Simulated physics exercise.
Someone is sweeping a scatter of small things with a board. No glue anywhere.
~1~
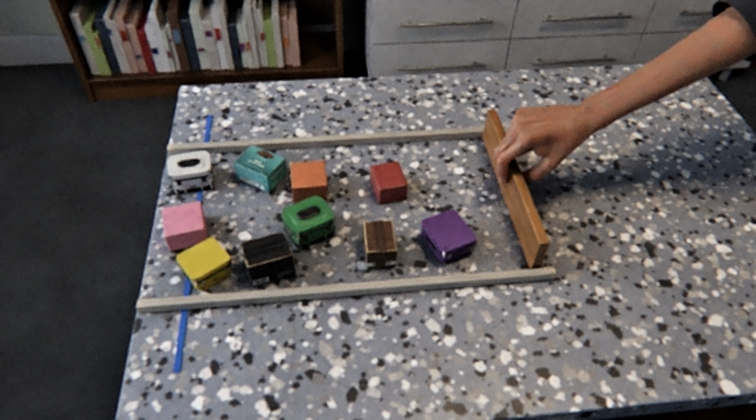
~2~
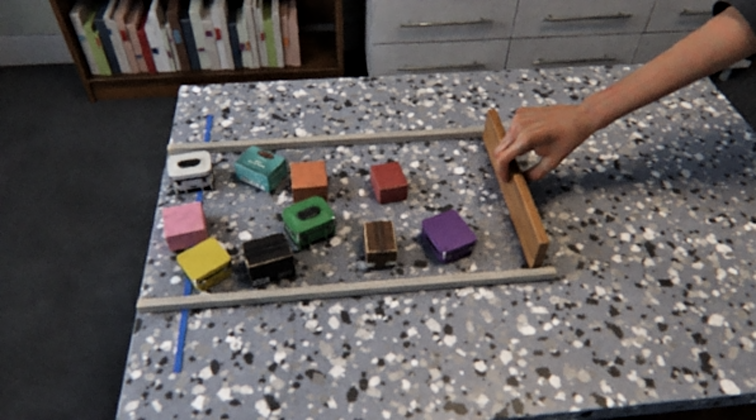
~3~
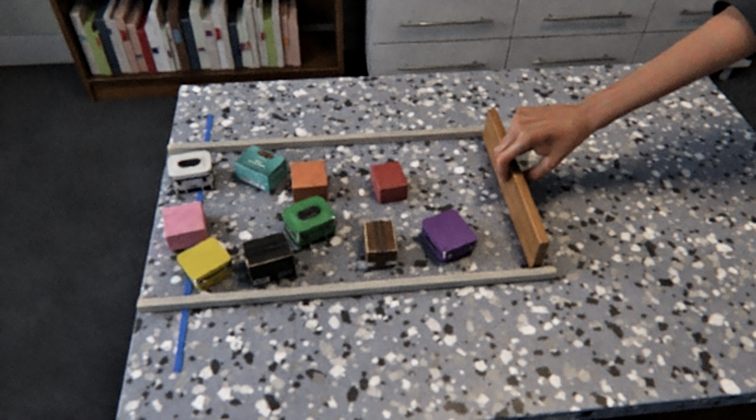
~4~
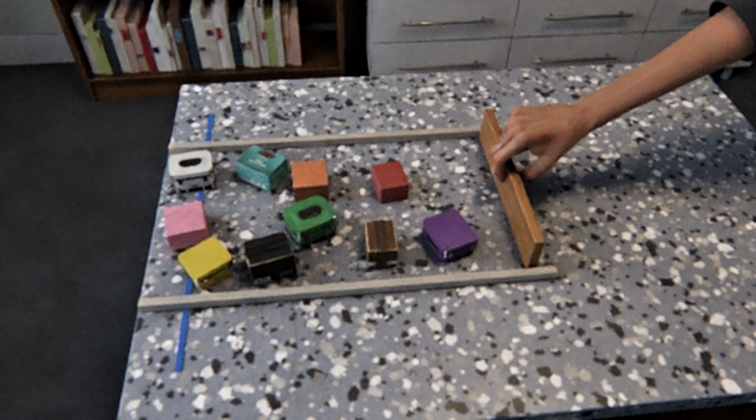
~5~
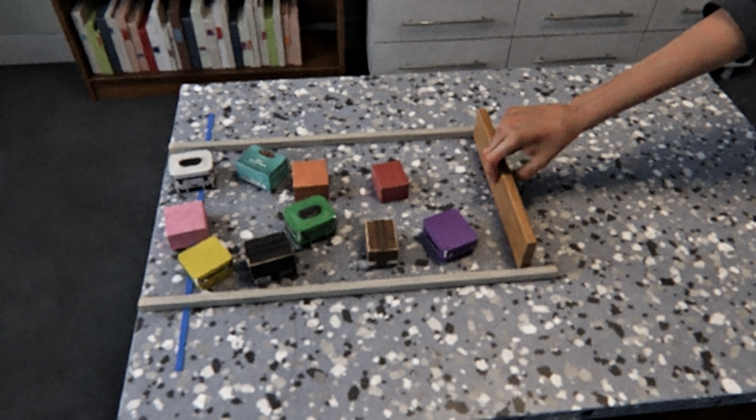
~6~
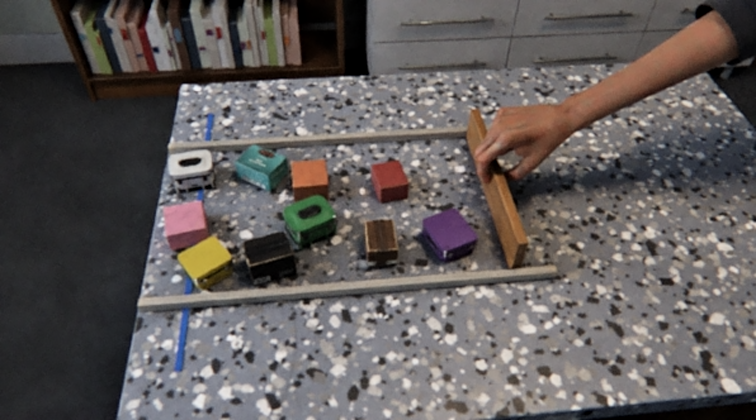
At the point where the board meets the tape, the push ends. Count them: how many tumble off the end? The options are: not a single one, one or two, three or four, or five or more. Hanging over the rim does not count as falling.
My answer: Five or more.
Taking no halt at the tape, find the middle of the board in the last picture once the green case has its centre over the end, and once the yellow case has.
Estimated middle: (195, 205), and (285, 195) for the other.
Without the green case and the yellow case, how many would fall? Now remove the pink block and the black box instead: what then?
The count is 5 in one try and 4 in the other, in that order.
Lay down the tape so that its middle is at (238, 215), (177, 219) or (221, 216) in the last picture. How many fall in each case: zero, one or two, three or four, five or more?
Going through the three places in order, the answers are three to four; at least five; either three or four.
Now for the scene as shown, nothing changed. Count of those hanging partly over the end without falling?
1 is the number.
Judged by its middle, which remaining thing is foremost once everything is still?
That'd be the green case, foremost of the lot.
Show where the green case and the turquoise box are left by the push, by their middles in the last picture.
One ends up near (153, 219) and the other near (187, 159).
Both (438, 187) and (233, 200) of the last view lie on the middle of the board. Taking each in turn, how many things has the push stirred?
I get 1 at the one place and 10 at the other.
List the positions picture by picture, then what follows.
In the first frame, white case (191, 172); pink block (185, 226); yellow case (206, 266); board (512, 183); tape (196, 219).
In the second frame, pink block (185, 226); red block (389, 183).
In the third frame, yellow case (206, 265); green case (309, 222).
In the fourth frame, white case (193, 172); orange block (310, 181).
In the fifth frame, pink block (187, 225); board (501, 183).
In the sixth frame, white case (193, 171); pink block (186, 225); yellow case (207, 264); board (493, 183); tape (198, 218).
Early on, none off yet; white case at rest near (193, 171); pink block at rest near (186, 225); yellow case at rest near (207, 264).
A while later, none off yet; white case at rest near (193, 171); pink block at rest near (186, 225); yellow case travelled a little near (184, 266).
Further along, one off so far; white case travelled about its own width near (162, 169); pink block travelled about its own width near (156, 226); yellow case in the air near (137, 374).
Finally, the number that fall off is five or more; lost, brown box, orange block, black box, yellow case, pink block and white case.
